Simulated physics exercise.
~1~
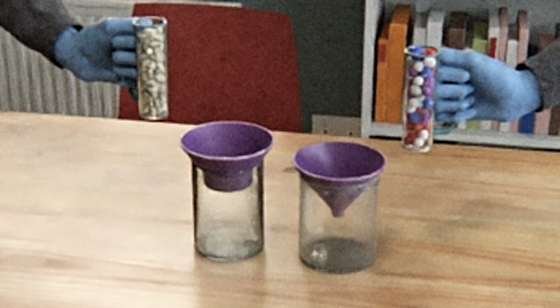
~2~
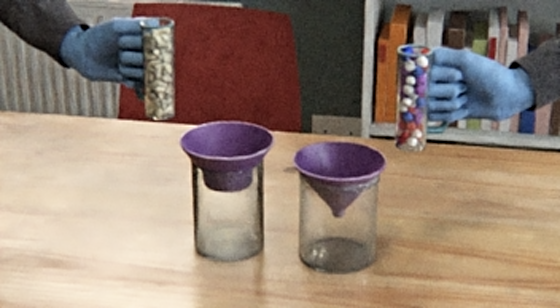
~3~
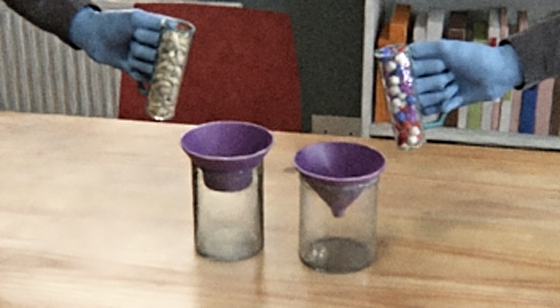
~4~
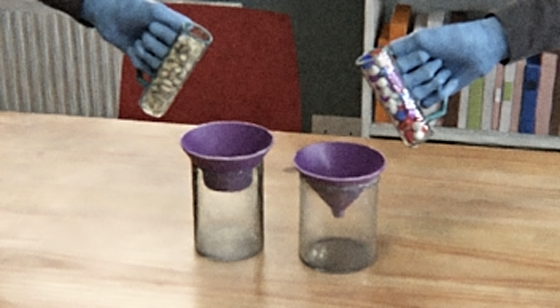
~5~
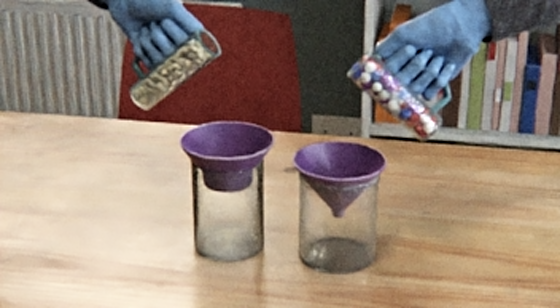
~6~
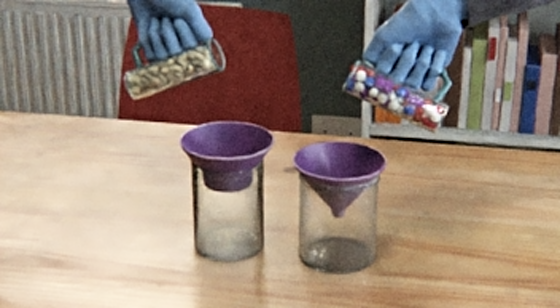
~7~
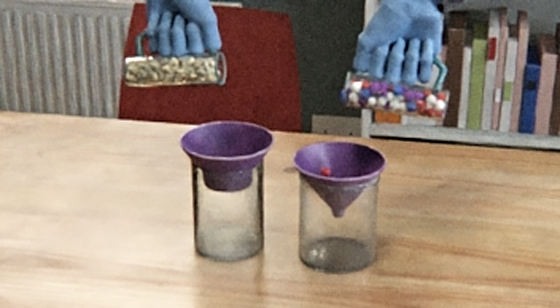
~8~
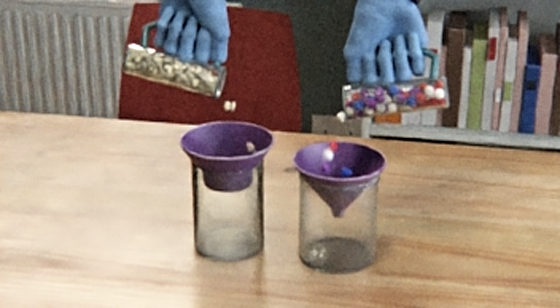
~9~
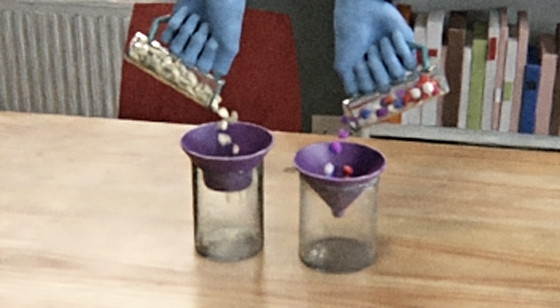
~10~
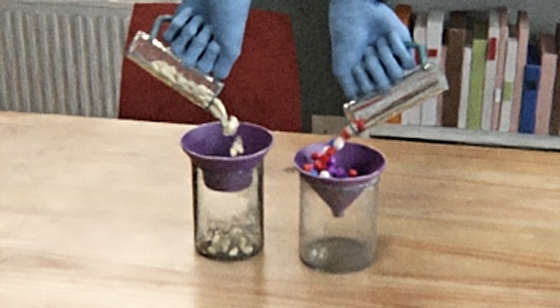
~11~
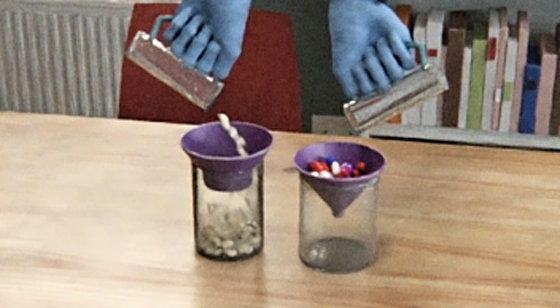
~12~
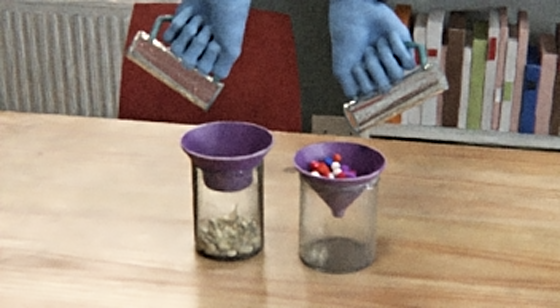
We see two blue-gloved hands tip cups of small pieces over purple funnels set in two glass jars on a table. The pale pieces on the left run through into their jar, while the multicoloured beads on the right stay clogged in the funnel, leaving the jar below empty.
